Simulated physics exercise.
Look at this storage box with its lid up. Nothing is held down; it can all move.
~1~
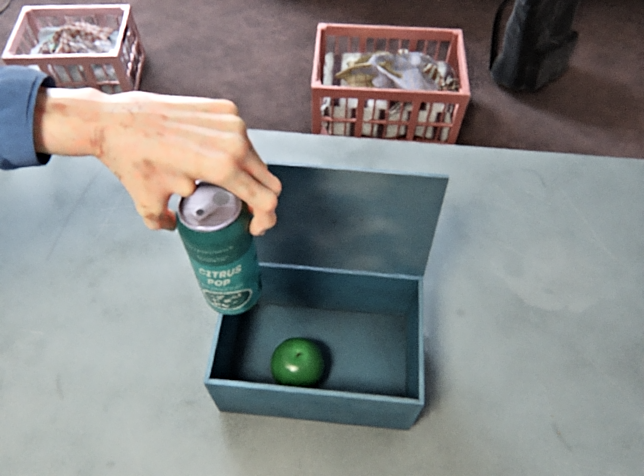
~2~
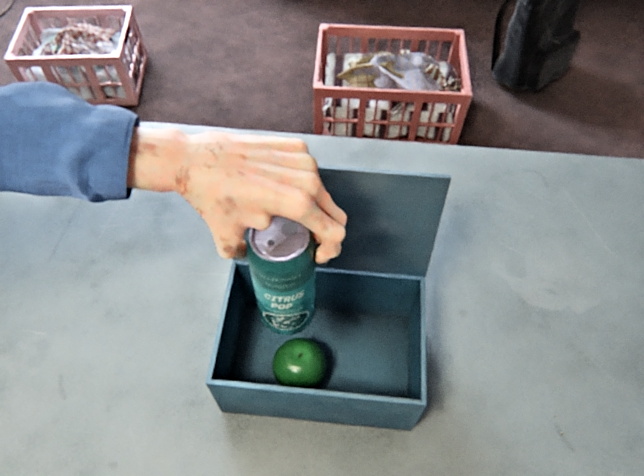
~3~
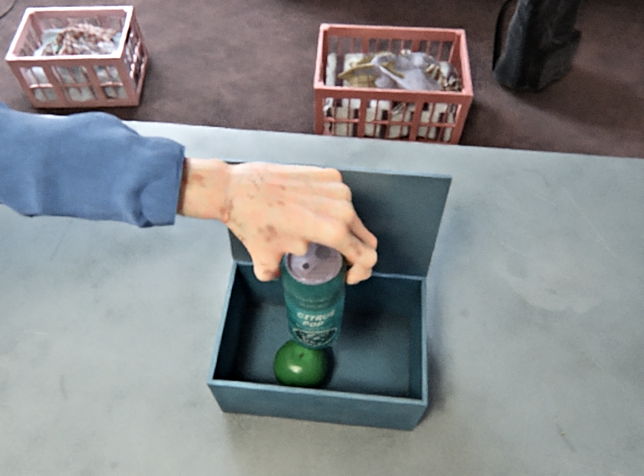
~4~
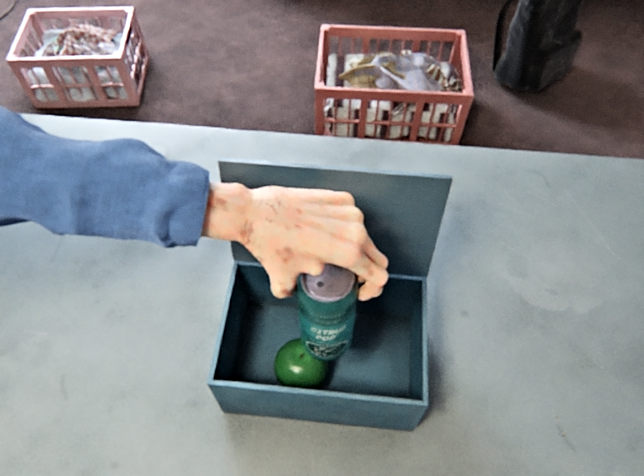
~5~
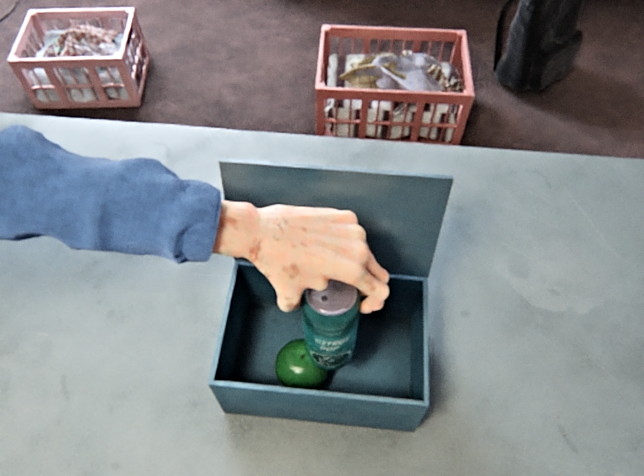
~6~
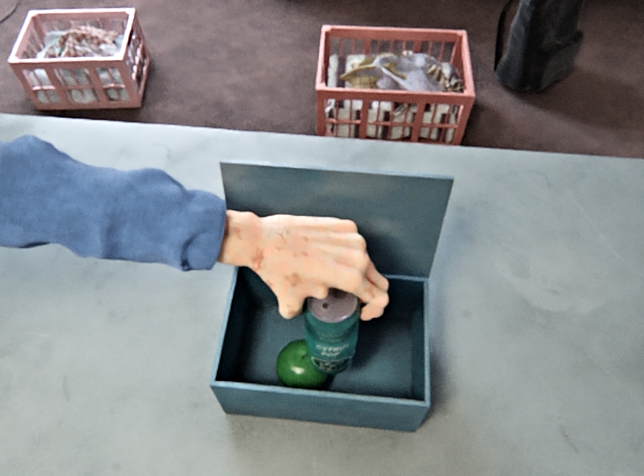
A hand in a blue sleeve reaches from the left, gripping a turquoise can by its top, moving it rightward over an open storage box and lowering it inside, still held. The blue-grey box, lid raised at the back, holds a green apple near its front. Seen from above at an angle, the pale tabletop stands before two reddish crates on dark floor, the view nearly still.
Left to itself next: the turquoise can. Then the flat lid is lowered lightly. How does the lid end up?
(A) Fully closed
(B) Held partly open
A.
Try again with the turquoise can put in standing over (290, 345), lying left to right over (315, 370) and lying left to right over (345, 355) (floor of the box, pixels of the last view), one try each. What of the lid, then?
The first placement leaves the lid partly open, the second fully closed, and the third fully closed.
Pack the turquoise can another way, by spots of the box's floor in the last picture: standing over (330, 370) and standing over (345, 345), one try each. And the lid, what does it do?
The first time it seals the box, the second time it cannot come down.
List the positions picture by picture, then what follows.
In the first frame, on its way; turquoise can (224, 255); green apple (297, 364).
In the second frame, on its way; turquoise can (284, 279); green apple (300, 365).
In the third frame, on its way; turquoise can (315, 298); green apple (301, 365).
In the fourth frame, on its way; turquoise can (326, 312); green apple (301, 365).
In the fifth frame, on its way; turquoise can (331, 324); green apple (302, 366).
In the sixth frame, put in, still held; turquoise can (331, 330).
Then, 0.50 s after the last picture, turquoise can tipped 57° from how it was near (356, 346); green apple rolled a little.
Then, 1.20 s after the last picture, lid starting down; turquoise can on its side near (347, 337); green apple rolled about its own width.
Then, 1.70 s after the last picture, lid 50° above the rim; turquoise can on its side near (347, 336); green apple rolled about its own width.
Then, 2.10 s after the last picture, lid 11° above the rim; turquoise can on its side near (347, 336); green apple rolled about its own width.
At rest, lid shut; tipped over in the box, turquoise can; moved from the start, green apple. Seen from the same camera at the end, turquoise can near (347, 336).
